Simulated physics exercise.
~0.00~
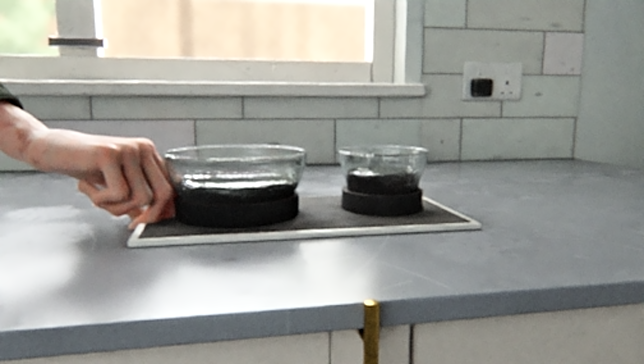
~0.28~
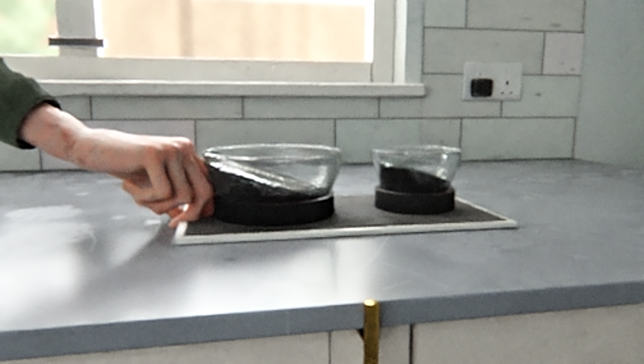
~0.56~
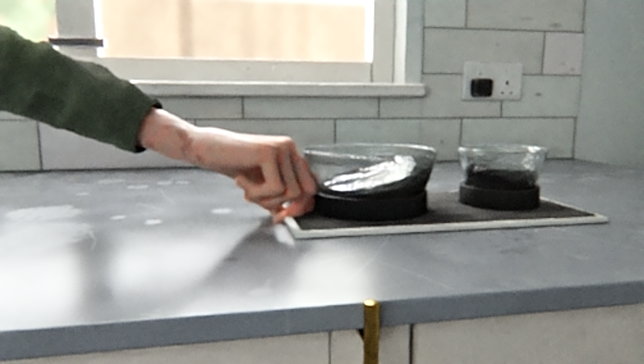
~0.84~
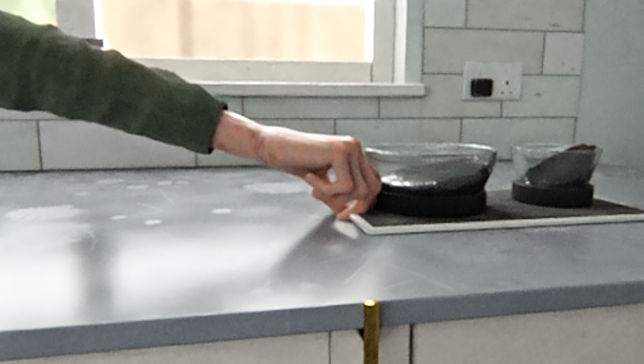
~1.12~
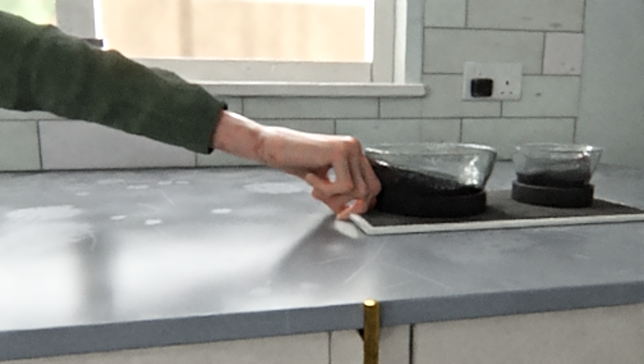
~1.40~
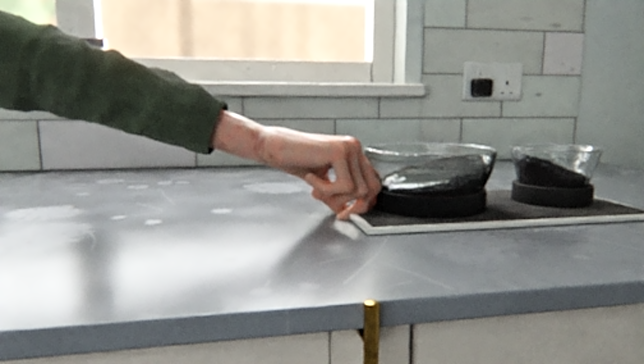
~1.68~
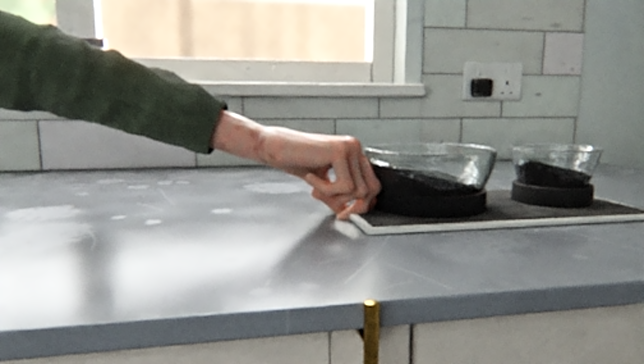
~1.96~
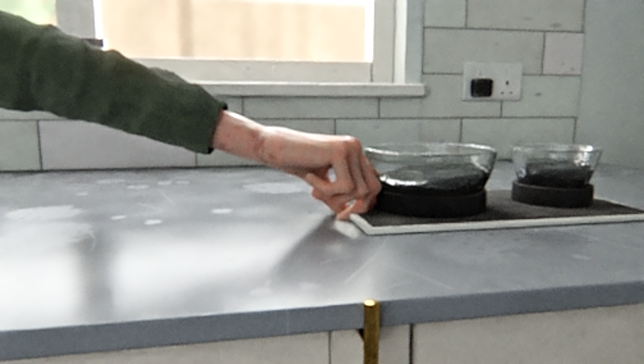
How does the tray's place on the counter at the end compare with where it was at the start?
The tray starts around the middle of the counter in view and ends well over to the right, near the right edge of the view.
